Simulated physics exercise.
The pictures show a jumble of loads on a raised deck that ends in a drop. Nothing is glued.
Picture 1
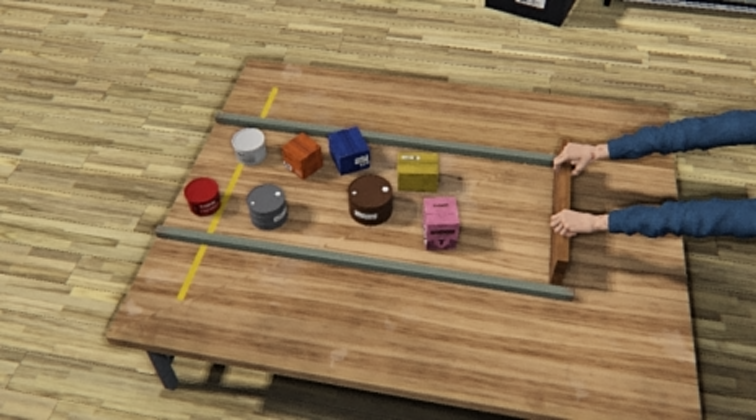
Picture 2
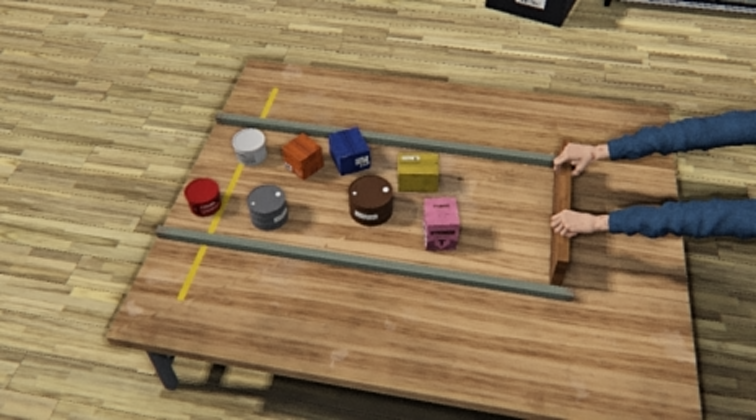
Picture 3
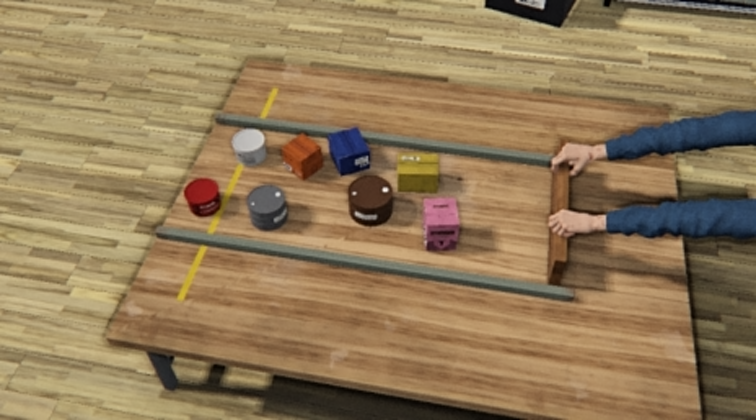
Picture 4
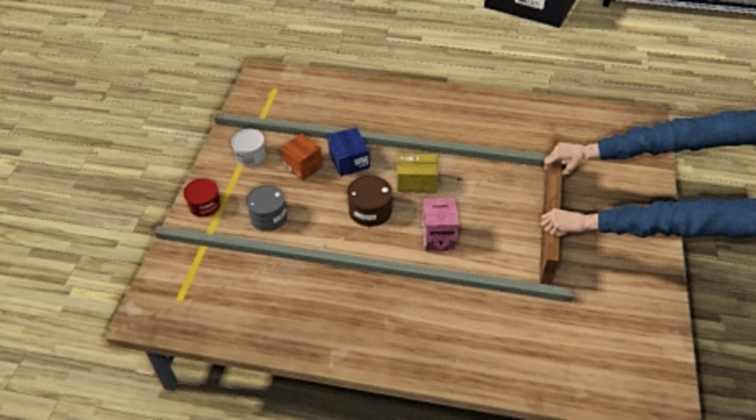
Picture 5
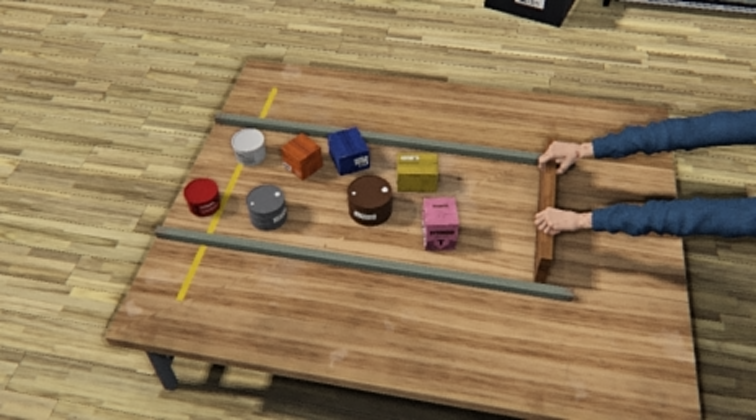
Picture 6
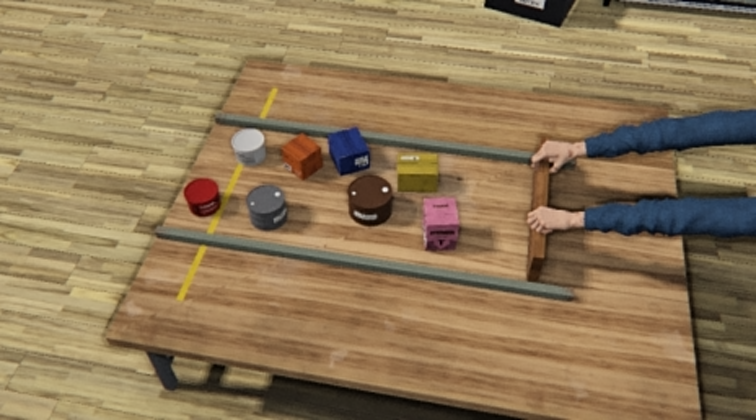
To begin with, two hands hold a wooden plank upright at the right end of two grey rails on a table, with eight containers and boxes sitting apart from it to the left. The hands then slide the plank a short way left, while the red pail, pink box and other items stay still.
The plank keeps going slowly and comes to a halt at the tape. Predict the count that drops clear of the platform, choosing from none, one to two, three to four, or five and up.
Looks to me like the count going over is a three or a four.
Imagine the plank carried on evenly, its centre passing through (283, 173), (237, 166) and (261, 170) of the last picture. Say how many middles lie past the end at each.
Result per place: 1; 4; 2.
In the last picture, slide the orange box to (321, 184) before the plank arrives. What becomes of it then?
Placed there, the orange box ends up below.
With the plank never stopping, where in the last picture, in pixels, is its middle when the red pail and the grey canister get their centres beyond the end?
(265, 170) and then (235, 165), give or take.
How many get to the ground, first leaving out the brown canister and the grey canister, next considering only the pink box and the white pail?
Falls come to 3 the first time and 3 the other time.
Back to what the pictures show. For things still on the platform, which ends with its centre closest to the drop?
The grey canister ends up foremost.
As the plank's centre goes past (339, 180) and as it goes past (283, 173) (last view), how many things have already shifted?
Answer - first 6, then 8.
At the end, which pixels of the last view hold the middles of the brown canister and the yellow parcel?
In the last picture the brown canister sits at (193, 166) while the yellow parcel sits at (225, 145).
A little later, none off yet; red pail at rest near (203, 198); white pail at rest near (250, 148); grey canister at rest near (267, 208).
Next, none off yet; red pail shifted a little near (197, 197); white pail tilted a little near (185, 150); grey canister shifted about its own width near (228, 203).
When it is over, the number that fall off is three or four; down, blue parcel, orange box, white pail and red pail.
